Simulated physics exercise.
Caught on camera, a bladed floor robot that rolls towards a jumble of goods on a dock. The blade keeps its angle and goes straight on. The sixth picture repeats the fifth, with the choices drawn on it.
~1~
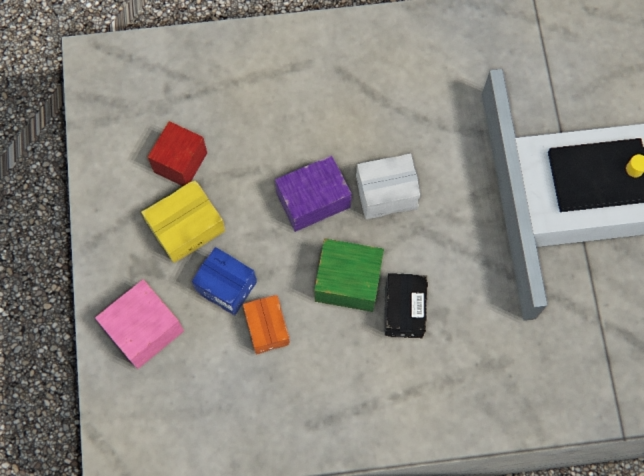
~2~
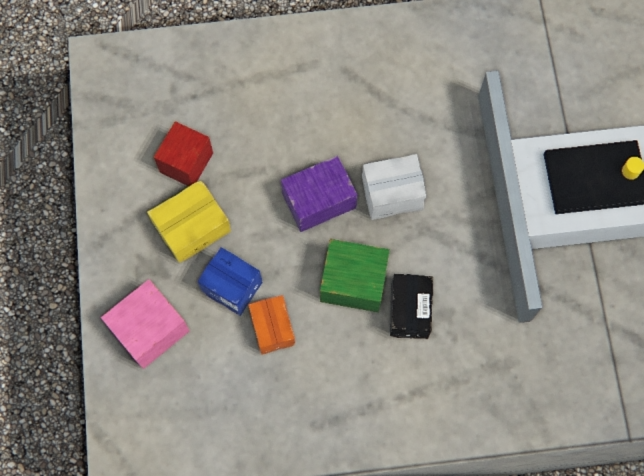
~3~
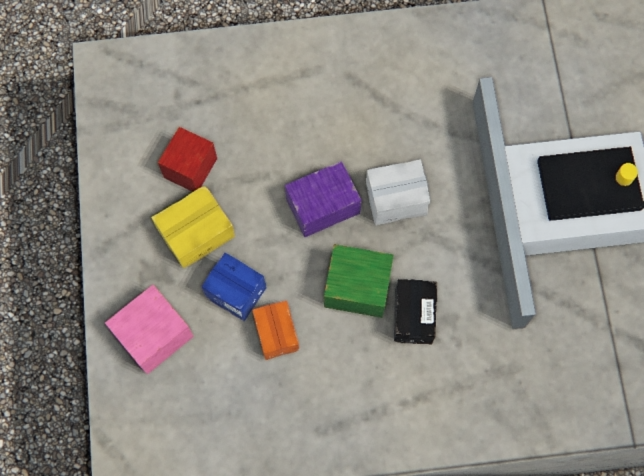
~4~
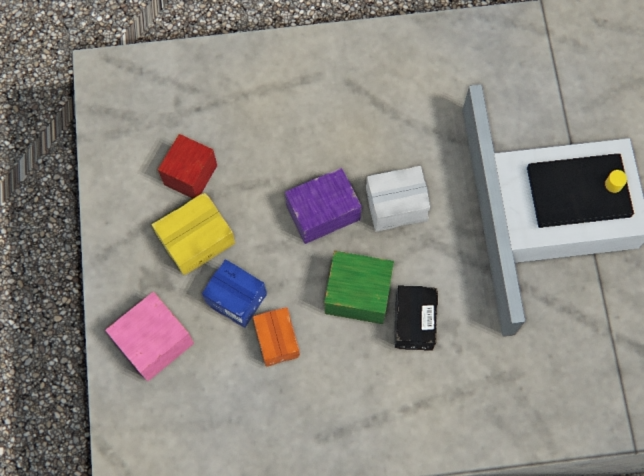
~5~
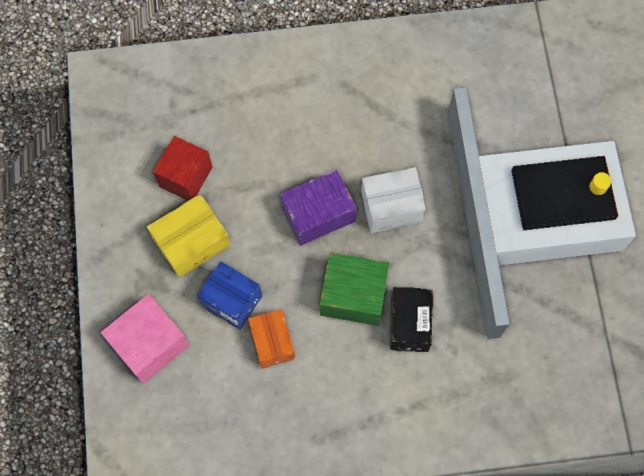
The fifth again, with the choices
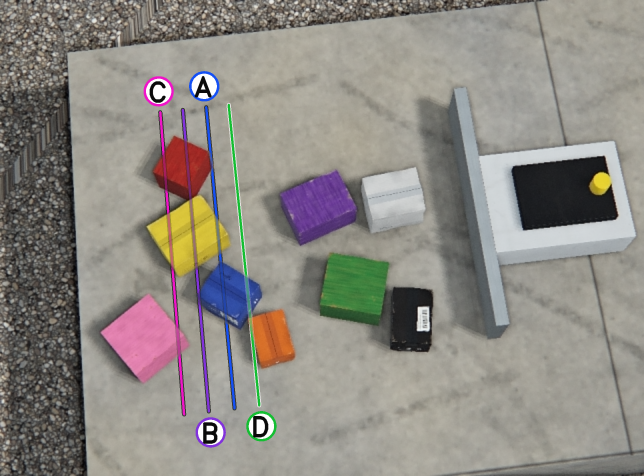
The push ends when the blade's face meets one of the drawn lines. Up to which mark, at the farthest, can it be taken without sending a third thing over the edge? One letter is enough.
Stop at C.
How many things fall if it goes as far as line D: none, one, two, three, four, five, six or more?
In all, none.
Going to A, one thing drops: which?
The yellow box.
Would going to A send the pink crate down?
No.
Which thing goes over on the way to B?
The yellow box.
On the marked copy, A at (220, 251); B at (195, 253); C at (172, 256); D at (243, 248).
With C. Early on, robot (446, 206); black box (355, 328); green crate (309, 283).
Further on, robot (335, 219); yellow box (102, 253); purple crate (163, 216).
At the end, robot (248, 229); yellow box over the edge; pink crate over the edge; two fallen.
As for the rest, A is within the limit but short; B is within the limit but short; D is within the limit but short.
